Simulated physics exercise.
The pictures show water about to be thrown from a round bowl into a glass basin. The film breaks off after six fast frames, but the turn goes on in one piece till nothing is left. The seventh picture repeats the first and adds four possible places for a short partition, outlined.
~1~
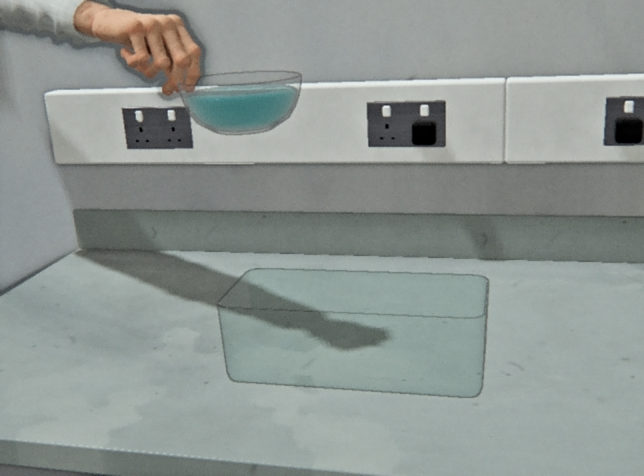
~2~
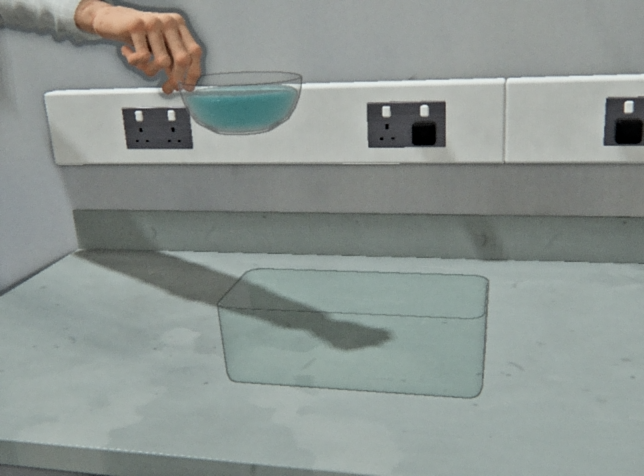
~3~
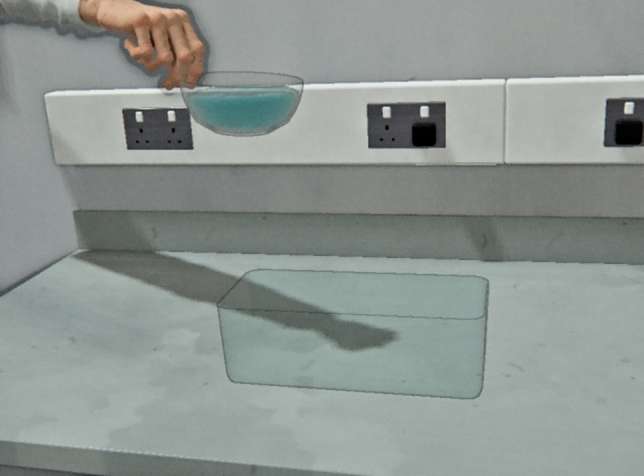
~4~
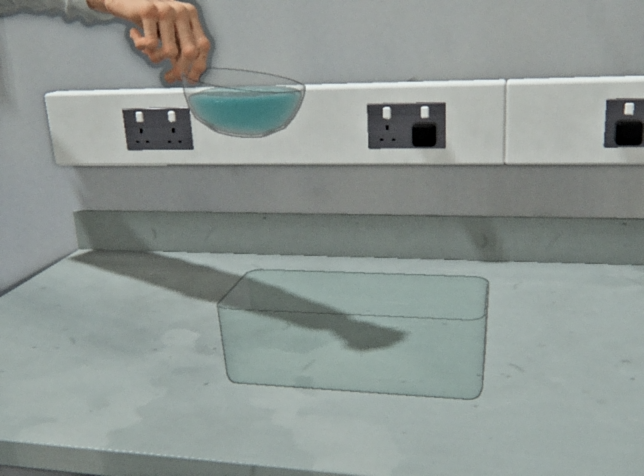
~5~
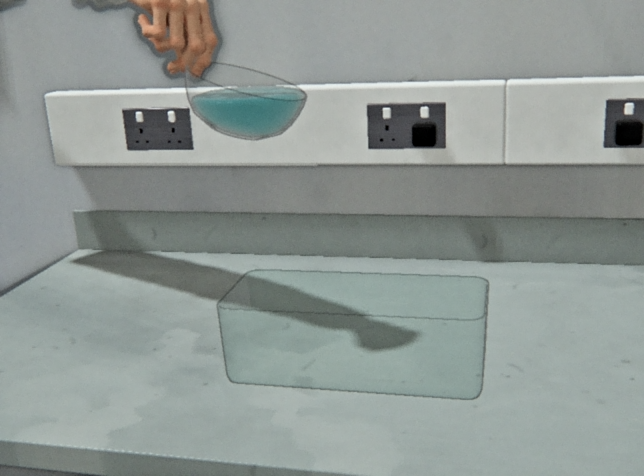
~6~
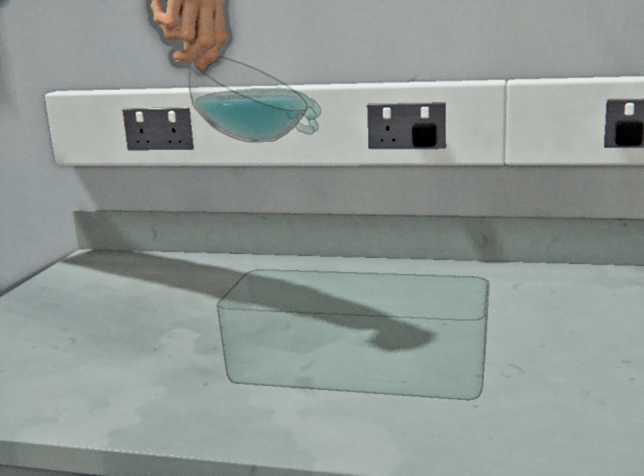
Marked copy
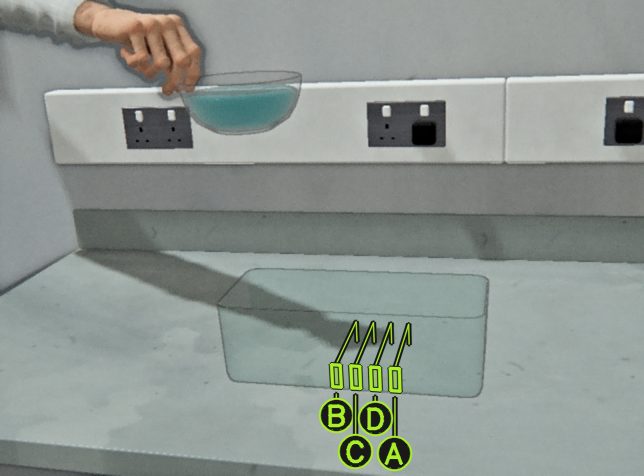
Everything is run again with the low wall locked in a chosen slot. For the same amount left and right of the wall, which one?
Use position D.
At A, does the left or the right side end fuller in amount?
The left one.
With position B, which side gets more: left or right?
The right side.
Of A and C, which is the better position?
Position C.
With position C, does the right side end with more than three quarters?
No.
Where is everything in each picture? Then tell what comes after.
Upright, lip at (297, 76); basin from (228, 378) to (483, 395); nothing has left yet.
Upright, lip at (298, 77); nothing has left yet.
Tipped about 5°, lip at (299, 82); nothing has left yet.
Tipped about 11°, lip at (302, 89); nothing has left yet.
Tipped about 19°, lip at (303, 98); water is over the lip, down to (303, 98).
Tipped about 28°, lip at (304, 108); water is over the lip, down to (313, 131).
On the marked copy, A at (394, 397); B at (336, 393); C at (355, 395); D at (375, 396).
With A, about 85 % ends left of the wall and 12 % right of it; 3 % is lost outside.
With B, about 20 % ends left of the wall and 77 % right of it; 3 % is lost outside.
With C, about 32 % ends left of the wall and 65 % right of it; 3 % is lost outside.
With D, about 51 % ends left of the wall and 46 % right of it; 3 % is lost outside.
